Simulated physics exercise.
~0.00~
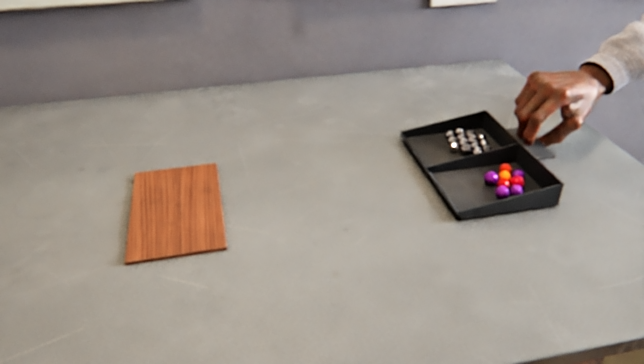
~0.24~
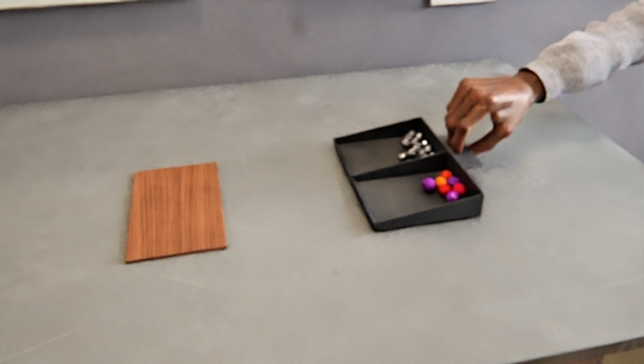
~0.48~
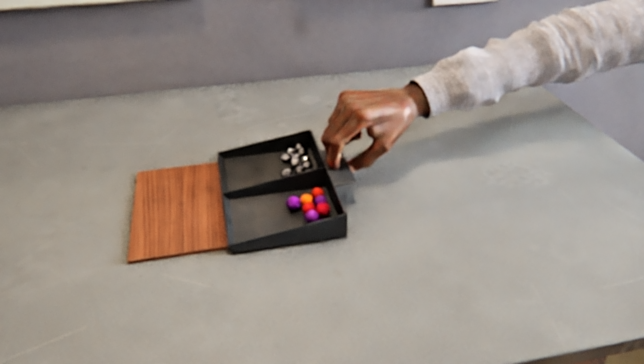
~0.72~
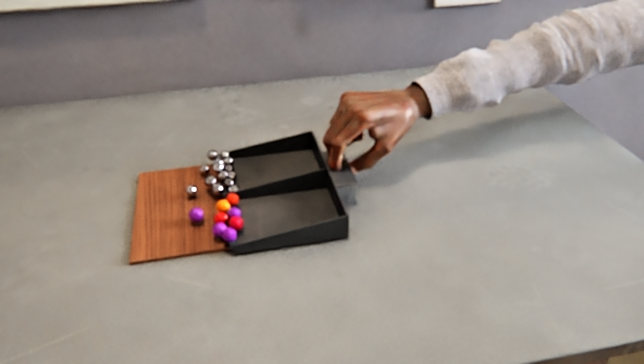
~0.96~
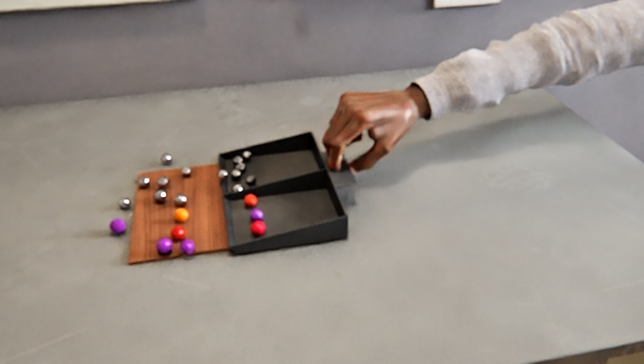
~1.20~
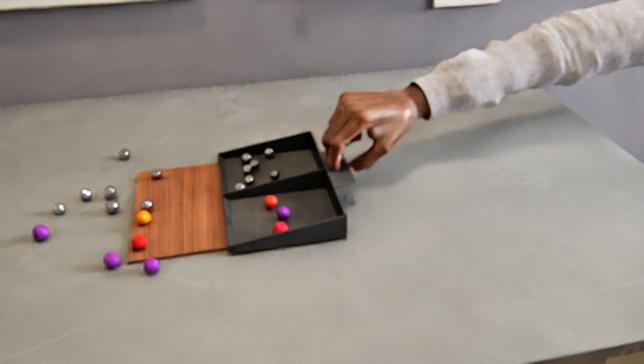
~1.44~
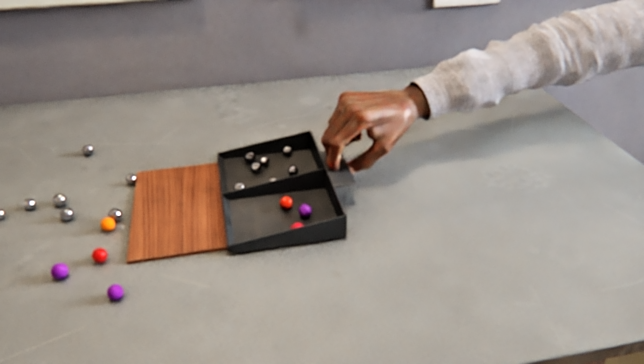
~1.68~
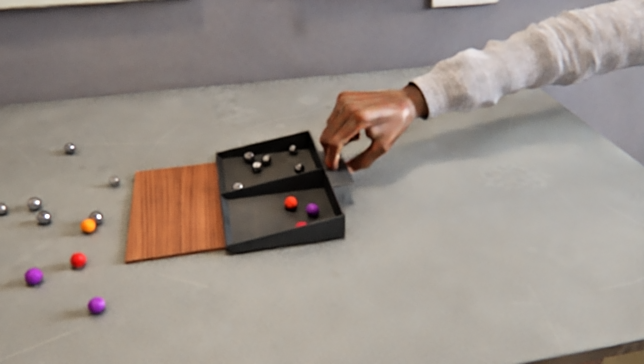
A hand slides a black tray left into a wooden board, and some balls spill over.
